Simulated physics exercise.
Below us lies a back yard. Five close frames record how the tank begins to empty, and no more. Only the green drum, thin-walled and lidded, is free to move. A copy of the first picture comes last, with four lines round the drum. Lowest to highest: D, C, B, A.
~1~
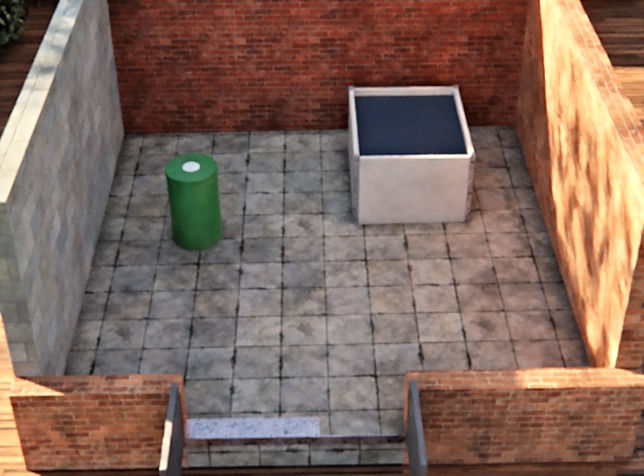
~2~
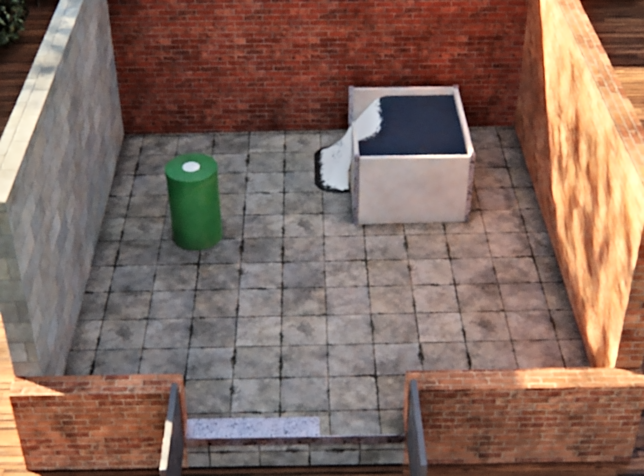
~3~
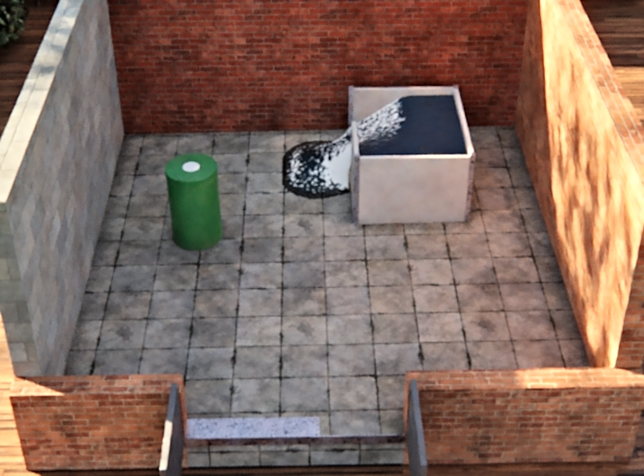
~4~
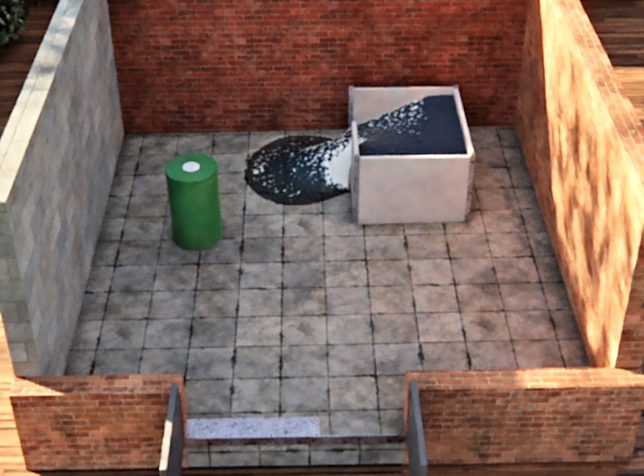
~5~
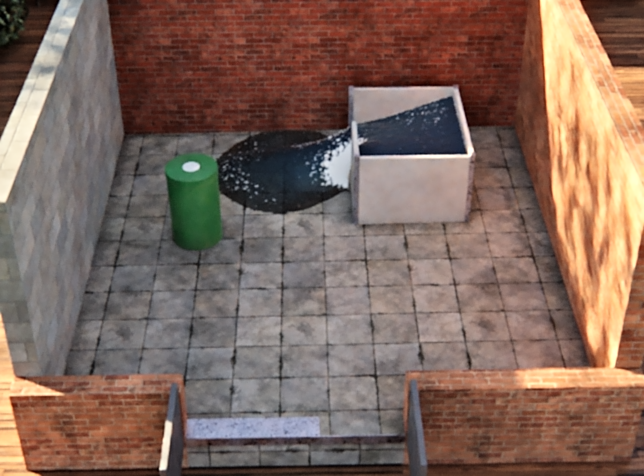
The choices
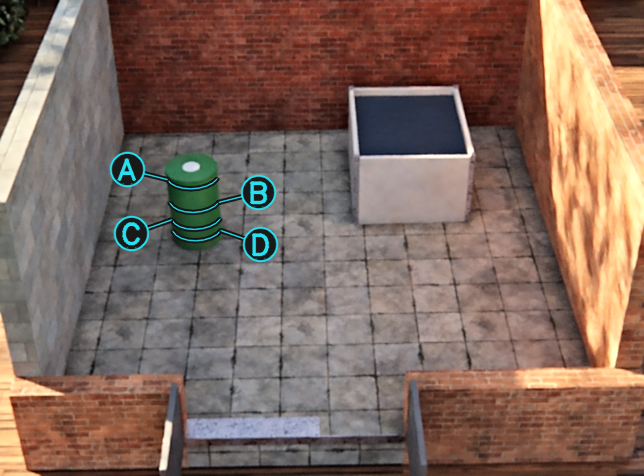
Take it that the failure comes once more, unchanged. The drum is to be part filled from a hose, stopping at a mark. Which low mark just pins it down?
Line C just does it.
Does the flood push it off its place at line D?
Yes, it does.
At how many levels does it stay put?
Three of them.
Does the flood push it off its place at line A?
No, not at all.
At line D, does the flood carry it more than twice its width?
No, it does not.
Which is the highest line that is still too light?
That is line D.
On the marked copy, A at (191, 188); B at (193, 212); C at (194, 229); D at (195, 240); from the bottom up D, C, B, A.
For line A, it does not move.
For line B, it does not move.
For line C, it does not move.
For line D, it is pushed about its own width away.
